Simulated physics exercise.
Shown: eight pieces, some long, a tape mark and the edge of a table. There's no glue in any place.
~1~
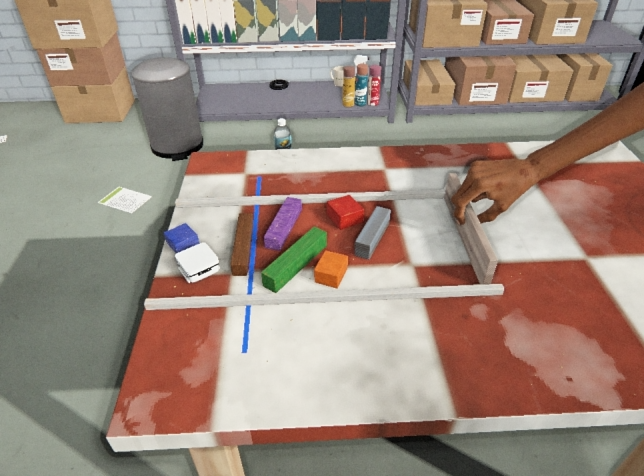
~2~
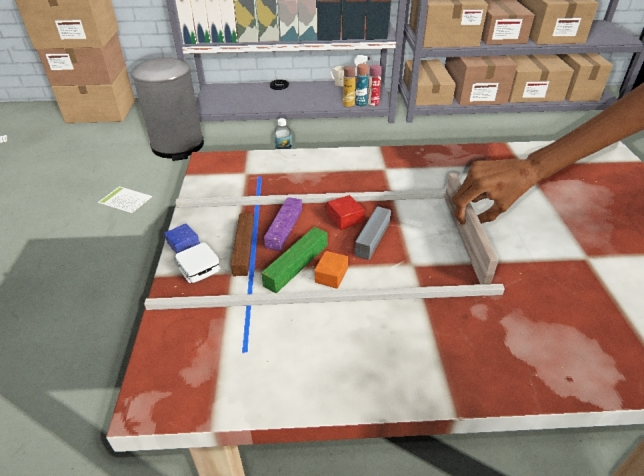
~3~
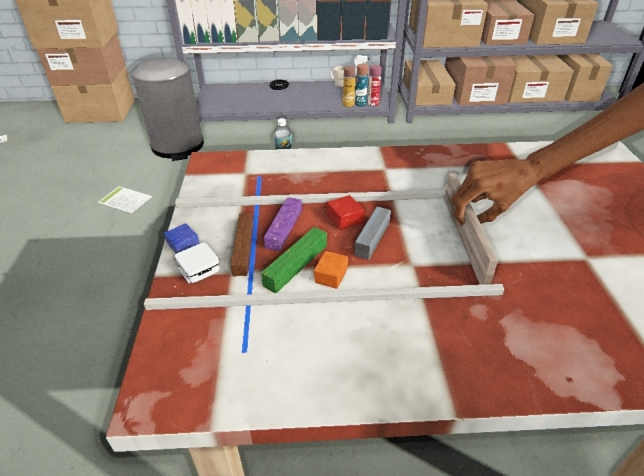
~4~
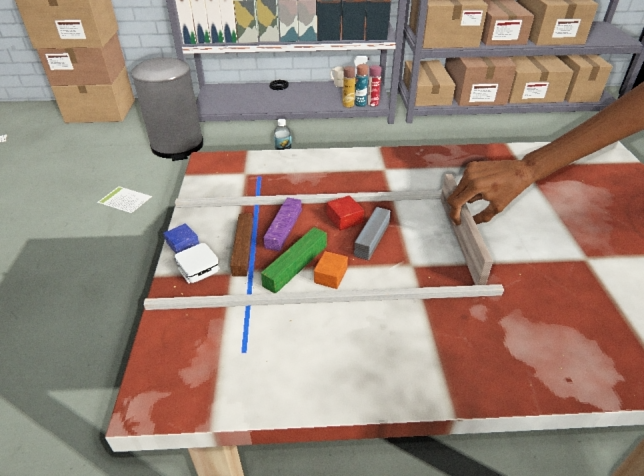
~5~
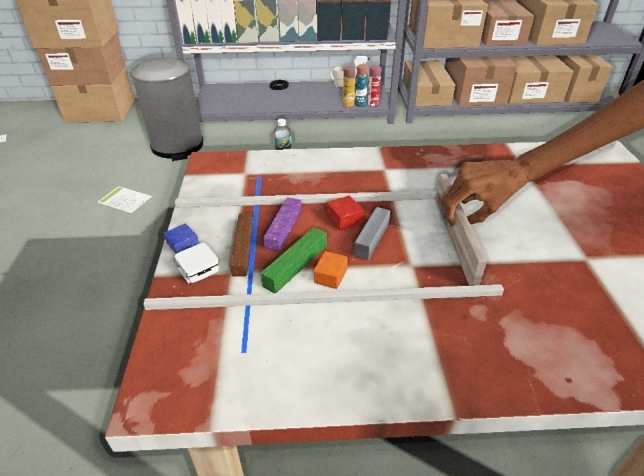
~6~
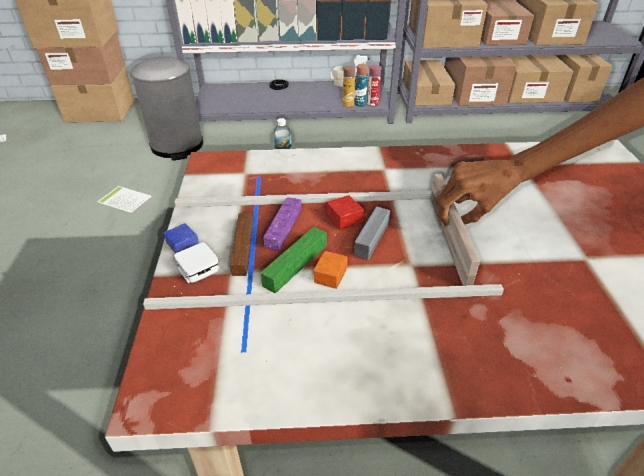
A hand slides an upright board slightly left between two rails toward still, scattered blocks.
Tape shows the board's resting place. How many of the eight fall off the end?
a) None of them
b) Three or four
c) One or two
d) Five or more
Answer: A.
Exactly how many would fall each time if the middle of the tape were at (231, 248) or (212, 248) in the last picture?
It comes to 2, then 3.
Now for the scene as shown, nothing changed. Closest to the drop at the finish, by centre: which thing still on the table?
Foremost is the blue block.
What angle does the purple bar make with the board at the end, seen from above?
Some 10 degrees.
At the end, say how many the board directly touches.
In contact: 3.
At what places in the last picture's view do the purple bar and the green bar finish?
The first sits around (208, 223), while the other sits around (219, 259).
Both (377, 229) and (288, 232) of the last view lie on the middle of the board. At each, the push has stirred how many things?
Answer - first 2, then 6.
Soon after, none off yet; blue block at rest near (181, 239); white case at rest near (198, 264); brown bar at rest near (242, 243).
After that, none off yet; blue block at rest near (181, 239); white case at rest near (195, 264); brown bar displaced a little near (220, 245).
In the end, the number that fall off is zero.
